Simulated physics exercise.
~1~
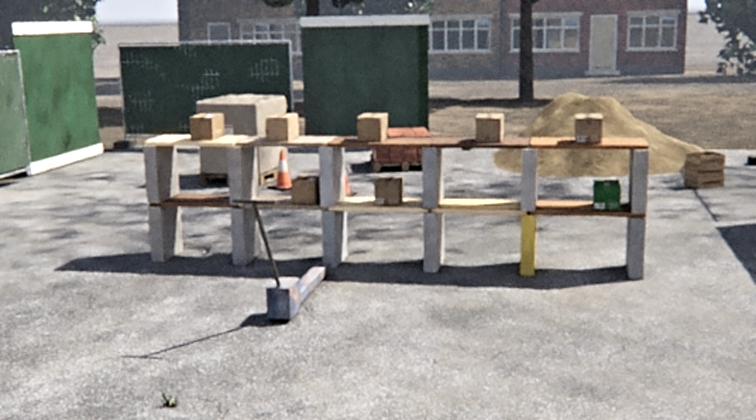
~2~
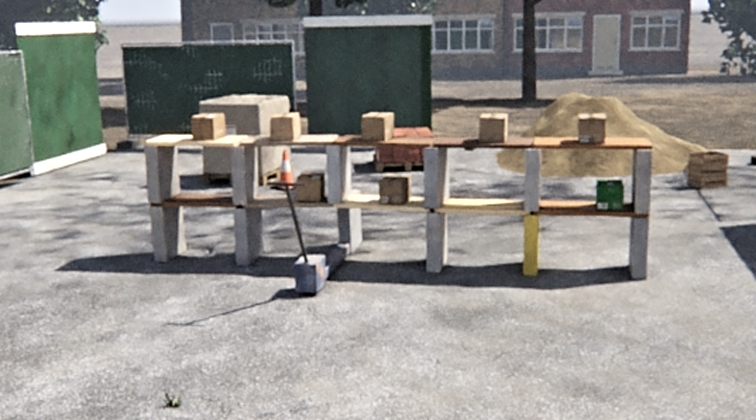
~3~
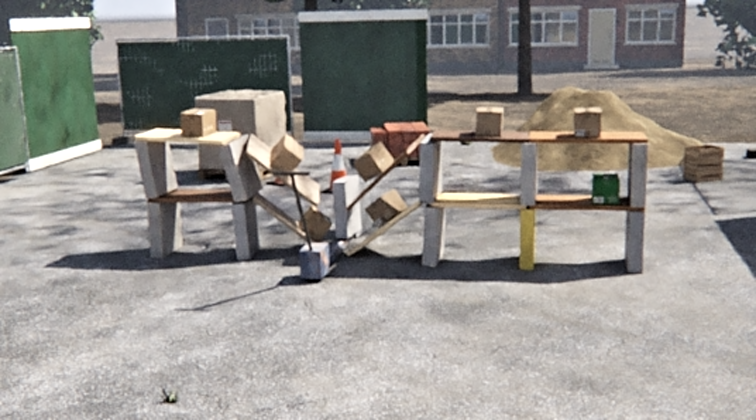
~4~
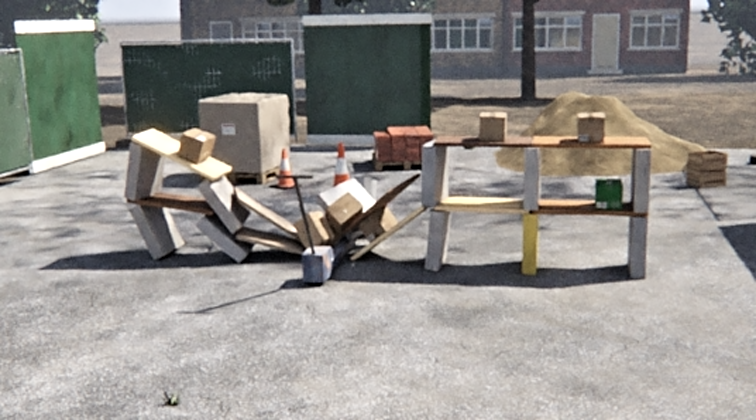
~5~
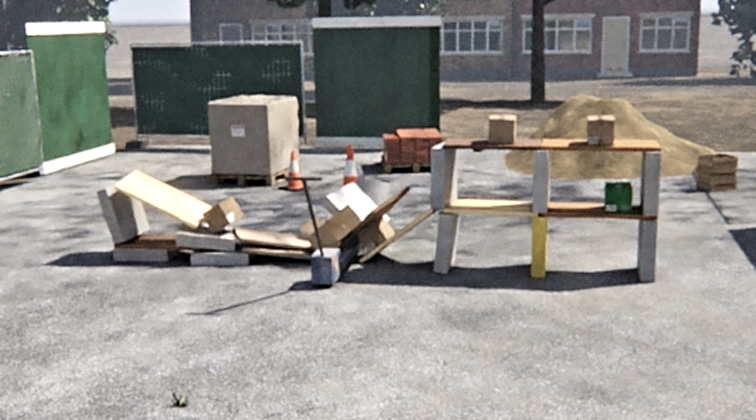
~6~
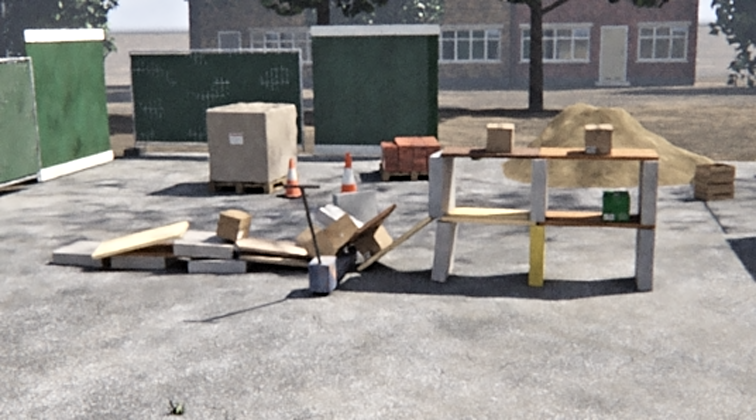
A low metal jack with a thin upright handle slides in toward the foot of a pale upright, left of centre in a long two-tier rack of boards and cartons. It shoves that upright back out of line, and the boards on either side drop into a V, spilling cartons toward the gap. The jack stops there while the left section leans over to the left. Its uprights topple and its boards come down almost flat, a carton tumbling with them. The right section still stands, with its yellow upright and green carton in place.
